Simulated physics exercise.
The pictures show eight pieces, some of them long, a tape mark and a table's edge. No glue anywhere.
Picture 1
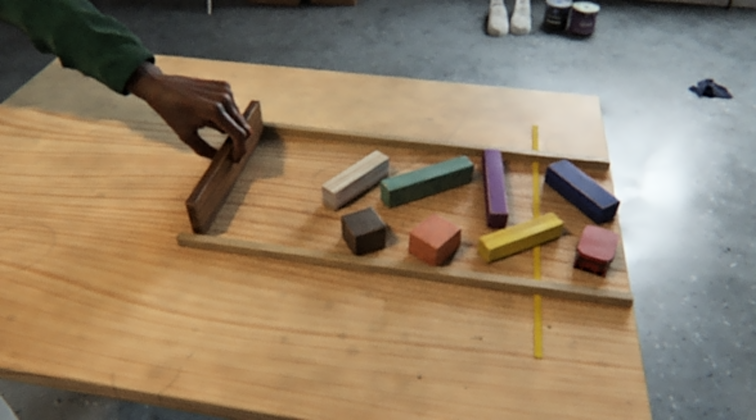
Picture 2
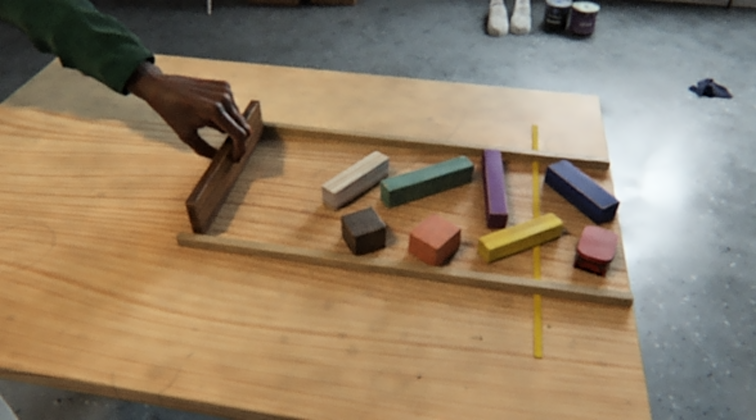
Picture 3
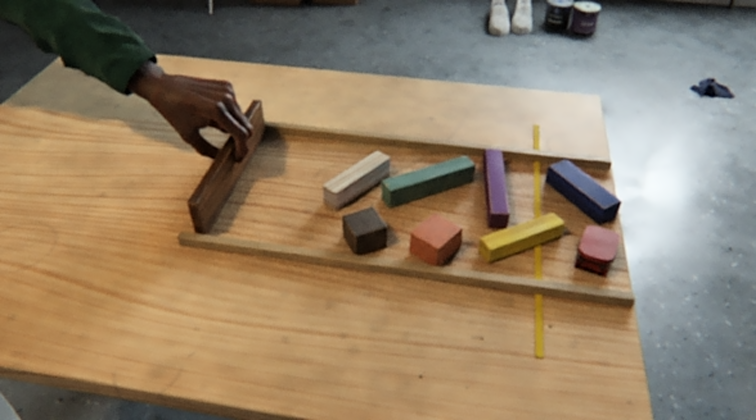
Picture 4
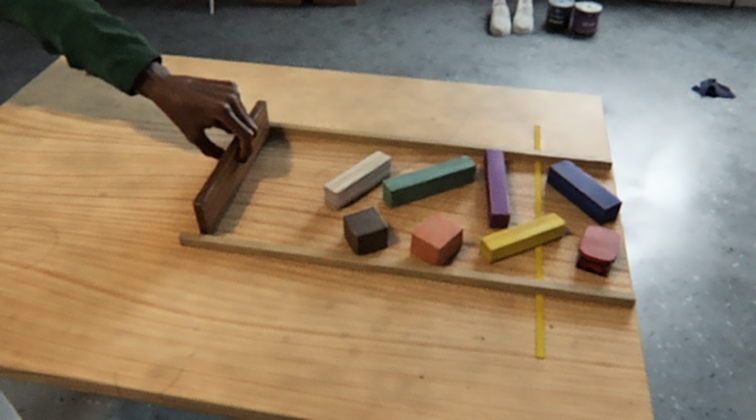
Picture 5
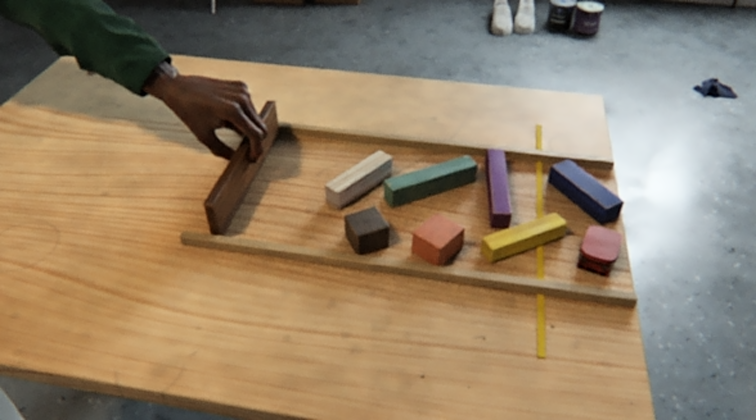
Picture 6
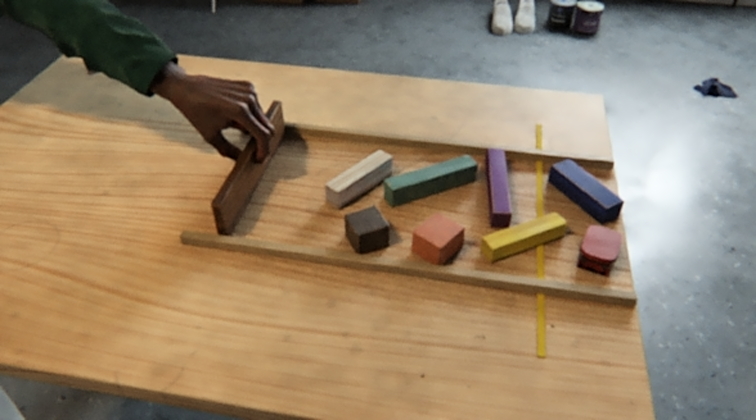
A hand in a dark green sleeve grips a brown board at the left of a wooden table, seen from above at an angle. Between two thin rails lie pale, turquoise, purple and blue bars, with a dark block, an orange block, a yellow stick and a red piece nearer, and yellow tape crossing at right. The hand slides the board slightly rightward, touching none of the pieces, while the view barely shifts.
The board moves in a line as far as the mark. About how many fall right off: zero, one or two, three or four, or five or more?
As it turns out, the number that fall off is one or two.
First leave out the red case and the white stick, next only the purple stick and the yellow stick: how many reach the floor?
0 in the first case, 0 in the second.
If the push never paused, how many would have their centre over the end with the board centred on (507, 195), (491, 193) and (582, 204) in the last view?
Place by place, 0, 0 and 5.
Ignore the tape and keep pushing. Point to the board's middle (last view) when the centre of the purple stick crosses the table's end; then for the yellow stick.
At (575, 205) for the purple stick; at (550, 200) for the yellow stick.
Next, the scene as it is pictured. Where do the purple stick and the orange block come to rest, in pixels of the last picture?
About (589, 195), and the other about (598, 257).
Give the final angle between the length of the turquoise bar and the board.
Roughly 0° out of line.
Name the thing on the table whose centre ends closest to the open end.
It is the blue stick.
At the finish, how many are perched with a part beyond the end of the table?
It comes to 2.
A little later, none off yet; red case at rest near (599, 251); blue stick at rest near (584, 190); yellow stick at rest near (524, 237).
Next, none off yet; red case at rest near (599, 251); blue stick at rest near (584, 190); yellow stick shifted a little near (551, 238).
When it is over, the number that fall off is one or two; down, red case.
